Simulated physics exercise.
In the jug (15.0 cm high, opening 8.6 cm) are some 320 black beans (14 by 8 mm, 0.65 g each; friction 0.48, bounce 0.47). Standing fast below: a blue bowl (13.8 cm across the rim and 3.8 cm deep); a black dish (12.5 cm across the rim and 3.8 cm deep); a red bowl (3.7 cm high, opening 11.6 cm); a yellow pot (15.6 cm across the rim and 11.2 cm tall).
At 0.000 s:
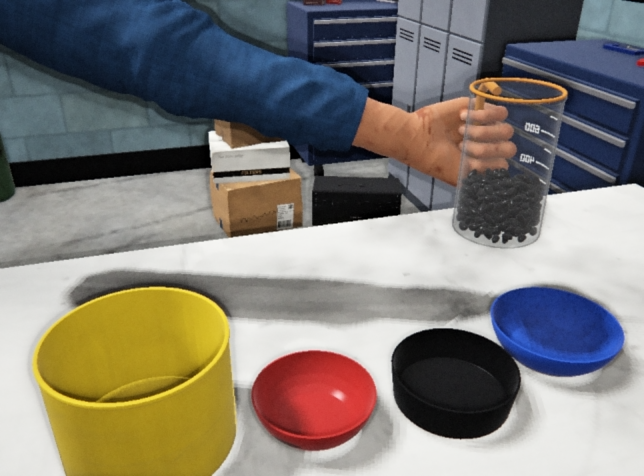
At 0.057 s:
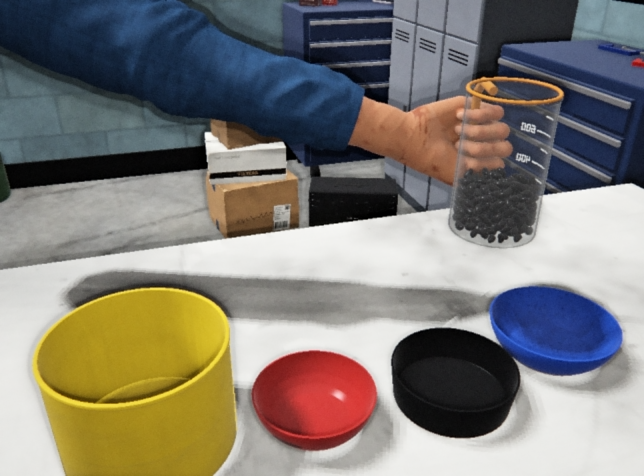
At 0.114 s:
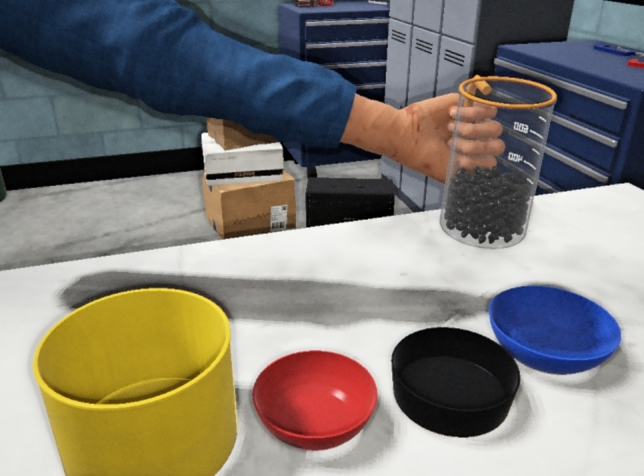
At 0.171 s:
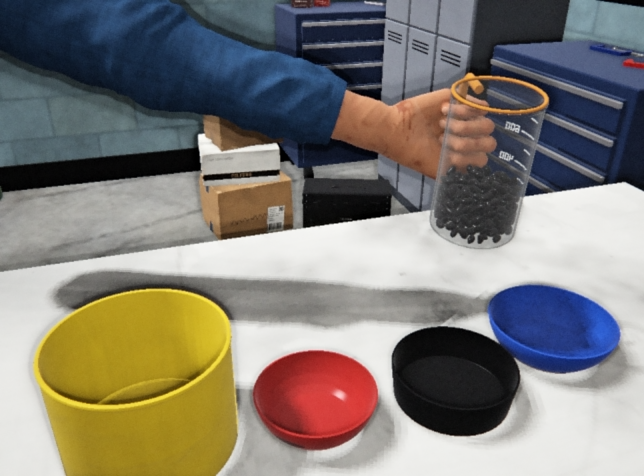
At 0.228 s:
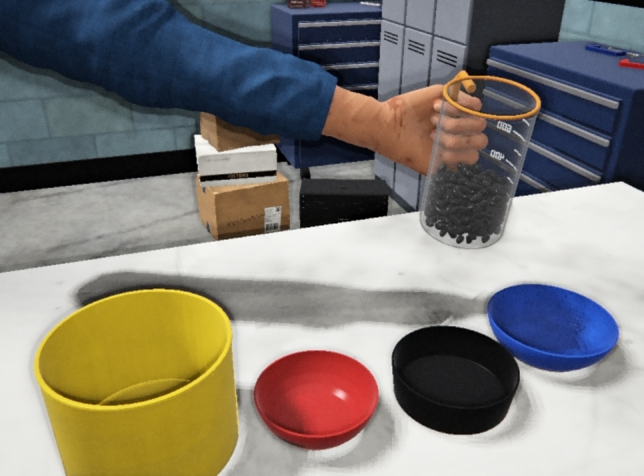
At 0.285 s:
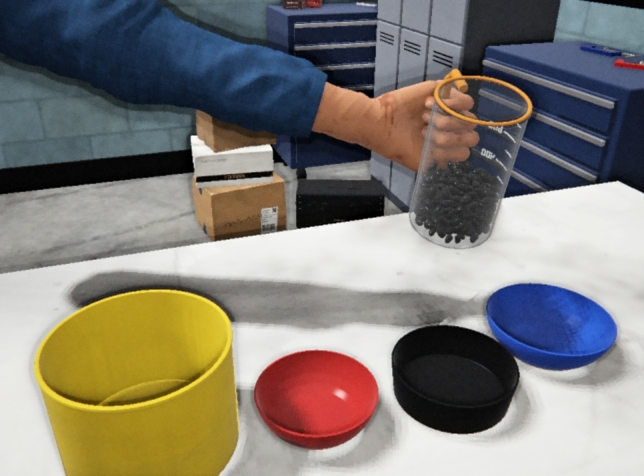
A blue-sleeved arm reaching in from the left holds a clear, orange-rimmed jug of black beans and moves it slightly leftward, gradually tilting it toward the viewer. Below it on a pale worktop, seen from slightly above, sit a yellow pot, a red bowl, a black dish and a blue bowl, left to right. Boxes, lockers and blue drawers stand behind in the workshop-like room, while the view stays nearly still.
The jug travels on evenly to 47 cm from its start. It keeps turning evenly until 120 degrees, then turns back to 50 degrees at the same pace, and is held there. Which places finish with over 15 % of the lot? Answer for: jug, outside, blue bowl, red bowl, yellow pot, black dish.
Jug yes, outside no, blue bowl no, red bowl no, yellow pot yes, black dish no.
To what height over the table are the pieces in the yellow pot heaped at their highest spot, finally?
Roughly 3.5 cm.
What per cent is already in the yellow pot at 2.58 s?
About 65 per cent by then.
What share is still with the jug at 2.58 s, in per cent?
About 35 per cent.
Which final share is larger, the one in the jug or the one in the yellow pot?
More ends in the yellow pot.
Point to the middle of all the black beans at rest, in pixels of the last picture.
Near (106, 444).
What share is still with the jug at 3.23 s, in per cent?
About 35 per cent.
After 1.17 s, tilt 74 degrees; jug 100 %; middle of all pieces near (315, 183).
After 1.90 s, tilt 120 degrees; jug 85 %, yellow pot 15 %; middle of all pieces near (191, 235).
After 2.58 s, tilt 79 degrees; jug 35 %, yellow pot 65 %; middle of all pieces near (111, 386).
Then, at 3.23 s, tilt 50 degrees; jug 35 %, yellow pot 65 %; middle of all pieces near (100, 389).
By 3.7 s all is still; jug 35 %, outside 0 %, blue bowl 0 %, red bowl 0 %, yellow pot 65 %, black dish 0 %.
